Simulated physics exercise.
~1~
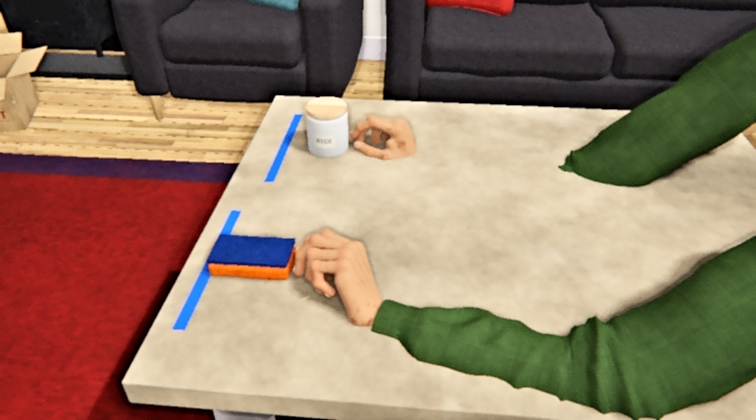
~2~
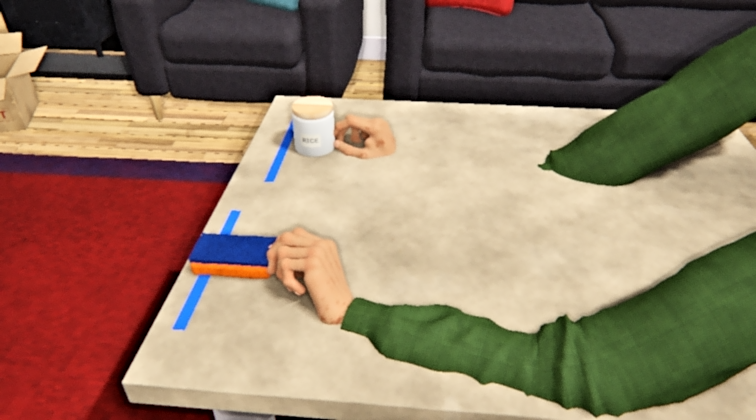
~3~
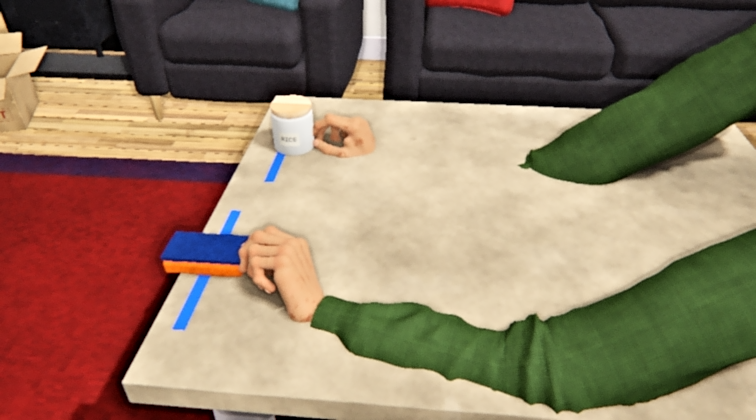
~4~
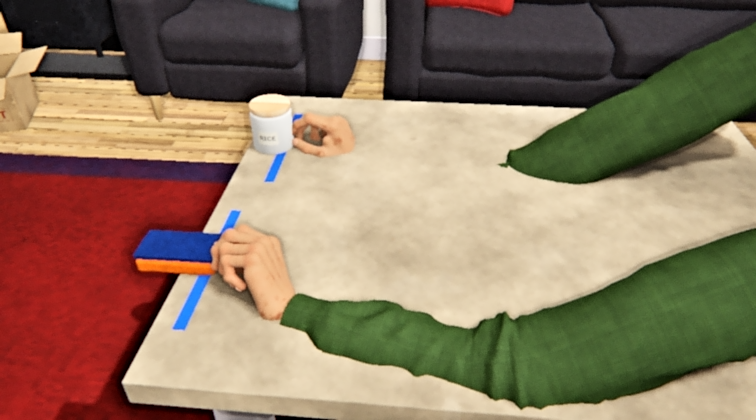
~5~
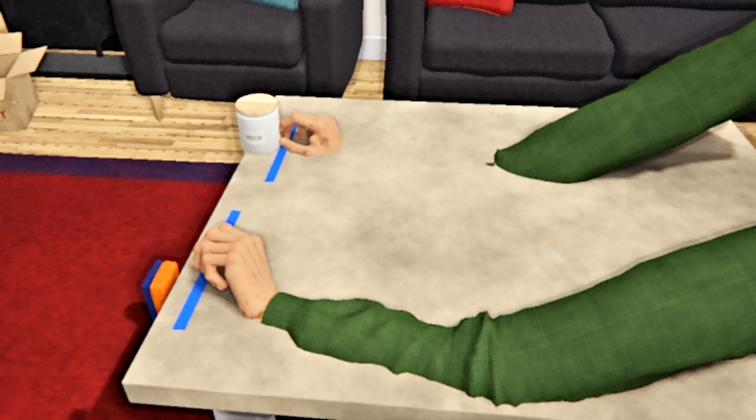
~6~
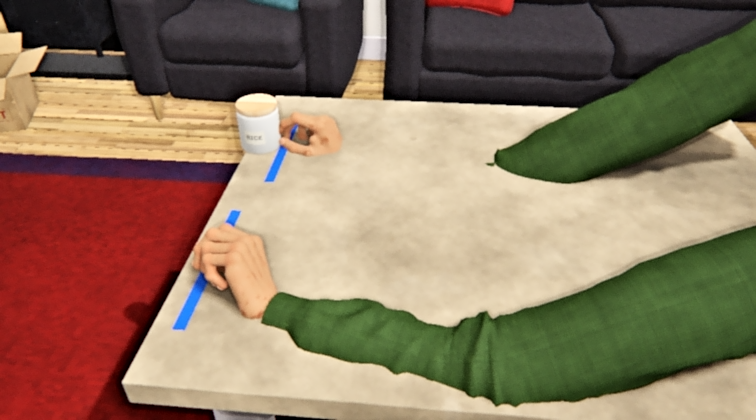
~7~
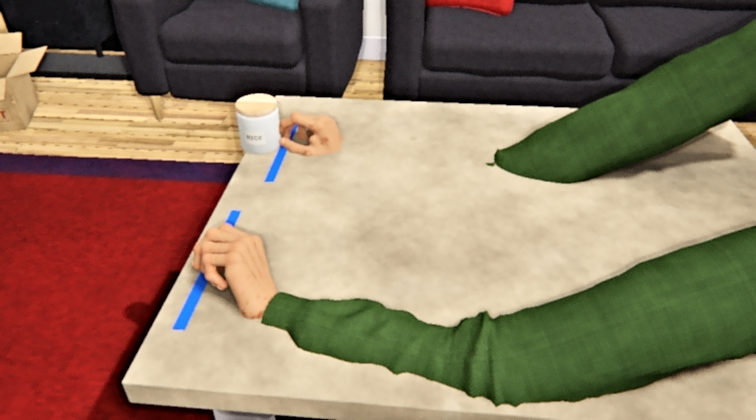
Two green-sleeved arms pushing a sponge and a white jar left across blue tape, the sponge tipping off the table, the jar staying.
